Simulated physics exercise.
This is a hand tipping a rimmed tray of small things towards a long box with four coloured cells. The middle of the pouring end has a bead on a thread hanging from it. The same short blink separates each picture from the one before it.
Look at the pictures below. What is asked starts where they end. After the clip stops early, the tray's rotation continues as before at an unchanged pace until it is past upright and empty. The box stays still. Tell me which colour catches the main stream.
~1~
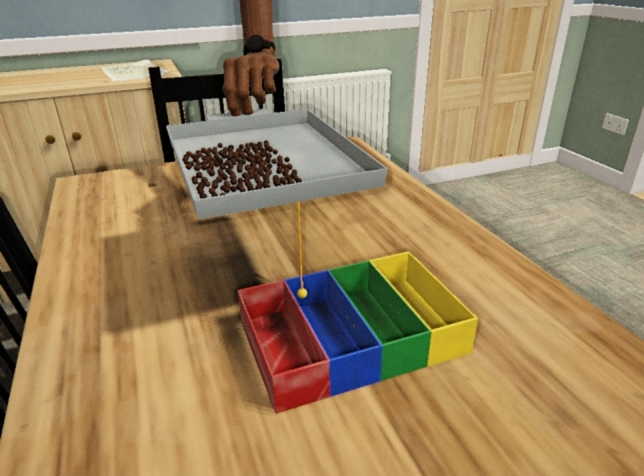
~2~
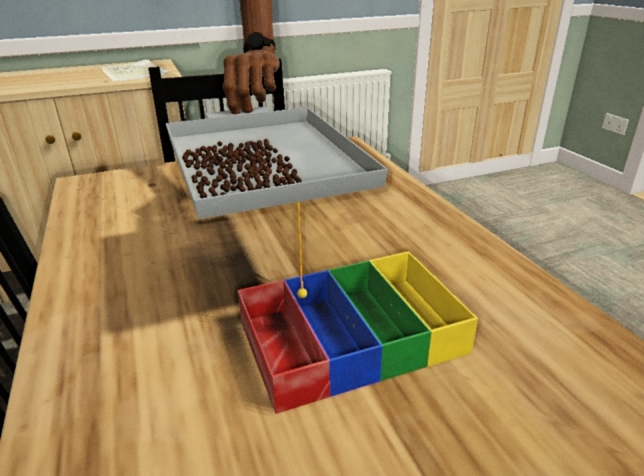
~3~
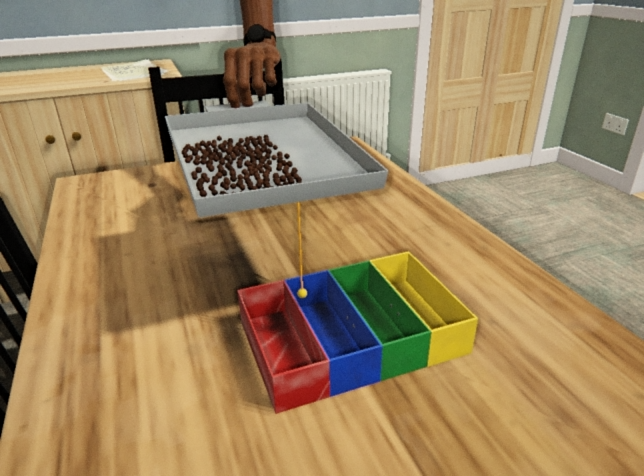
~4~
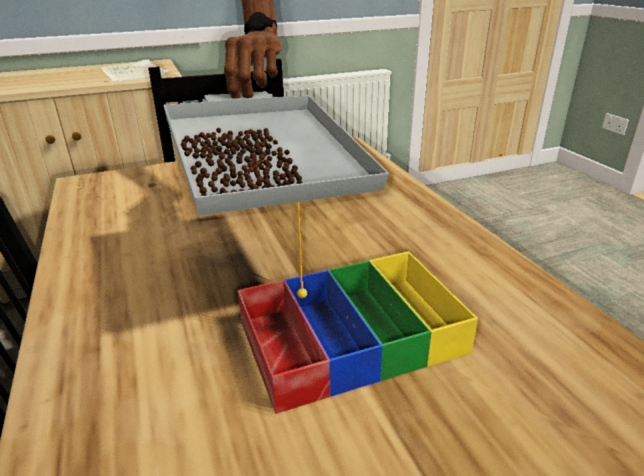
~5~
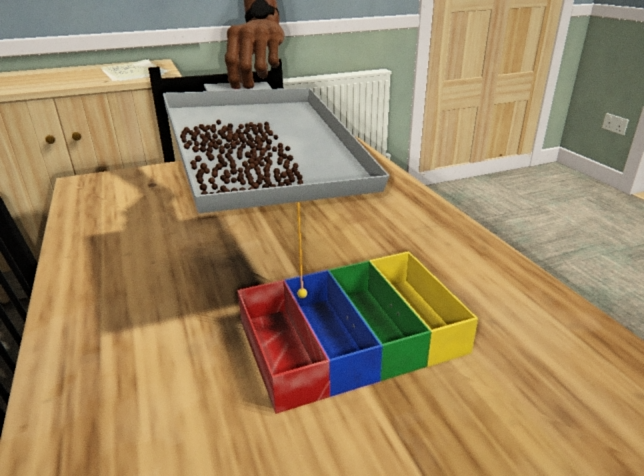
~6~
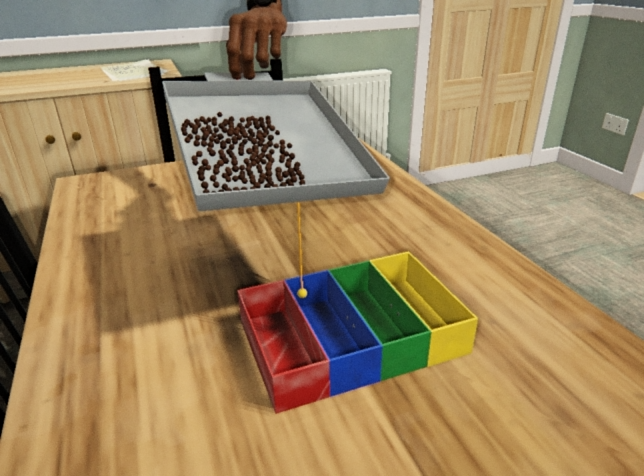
The green cell catches it.
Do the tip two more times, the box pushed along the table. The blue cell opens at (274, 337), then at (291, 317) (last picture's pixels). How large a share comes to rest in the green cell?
It works out to 10 percent and then 20 percent.
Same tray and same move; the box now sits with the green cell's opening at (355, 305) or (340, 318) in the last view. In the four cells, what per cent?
Close to 100 in a hundred, followed by close to 90 in a hundred.
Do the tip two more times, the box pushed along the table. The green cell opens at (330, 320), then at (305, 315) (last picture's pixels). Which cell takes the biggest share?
You'd see the cell in yellow win the first time and the yellow cell win the second.
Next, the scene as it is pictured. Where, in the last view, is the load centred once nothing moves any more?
Somewhere close to (373, 328) in the last picture.
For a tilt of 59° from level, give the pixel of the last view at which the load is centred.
Roughly at (312, 173).
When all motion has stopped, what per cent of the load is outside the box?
Close to 0 in a hundred.
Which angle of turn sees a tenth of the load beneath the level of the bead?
95°, roughly.
Just after the last frame, tray tipped steeply; every one on the tray.
A moment on, tray tipped right over; roughly a third on the tray; roughly a third in the green cell; about a tenth in the blue cell; just a few in the yellow cell; roughly a quarter falling or outside the box.
Further on, tray tipped past a quarter turn; the larger part in the green cell; about a tenth in the blue cell; about a tenth in the yellow cell; just a few in the red cell; just a few falling or outside the box.
When it is over, tray tipped past a quarter turn; the larger part in the green cell; about a tenth in the blue cell; about a tenth in the yellow cell; just a few in the red cell; just a few outside the box.
